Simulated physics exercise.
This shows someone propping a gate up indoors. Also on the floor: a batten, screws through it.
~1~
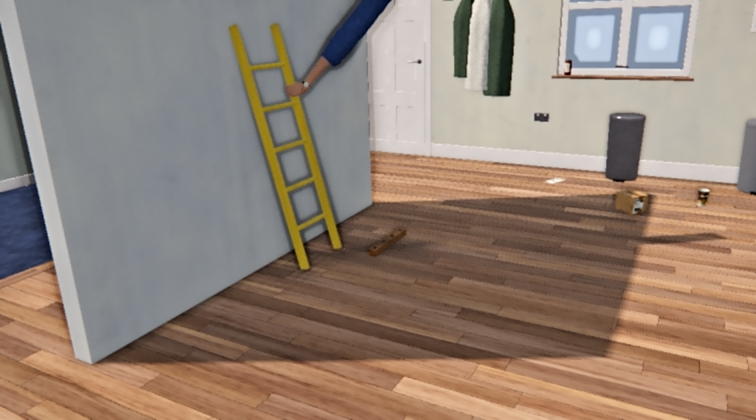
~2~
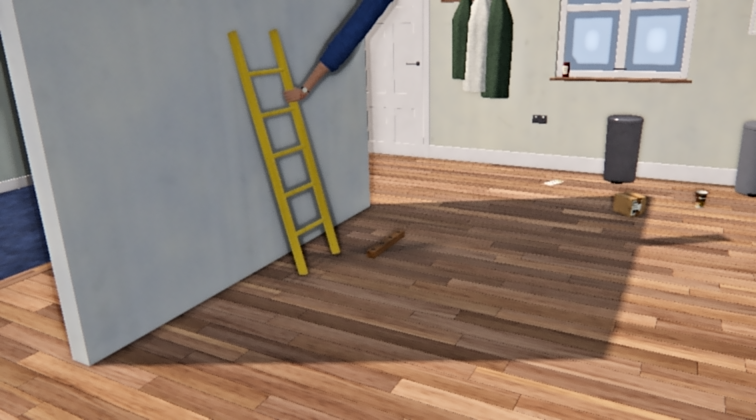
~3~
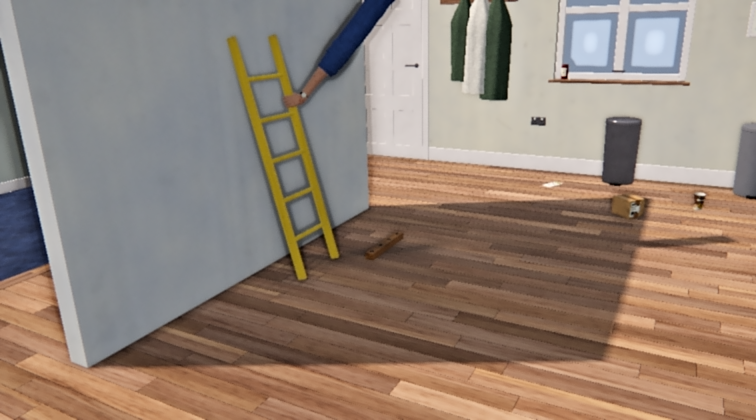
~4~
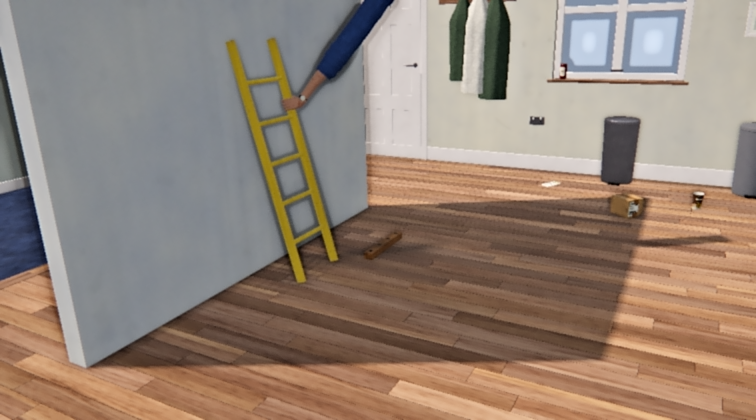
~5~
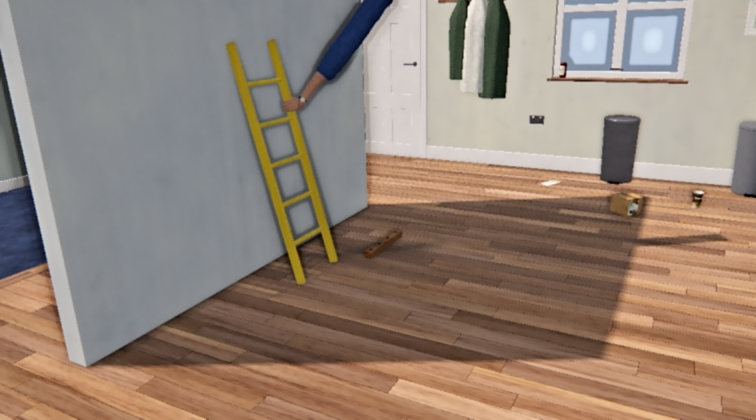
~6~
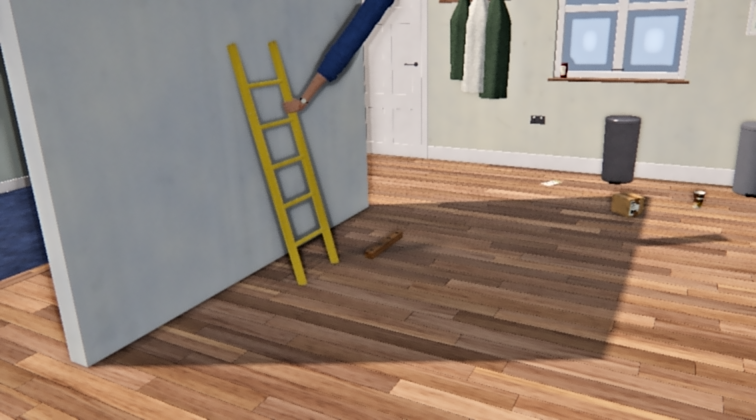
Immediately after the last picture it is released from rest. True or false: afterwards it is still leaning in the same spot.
True.
Then, 0.32 s after the last picture, yellow gate at rest near (287, 162).
At rest, the yellow gate holds its place, near (287, 162).
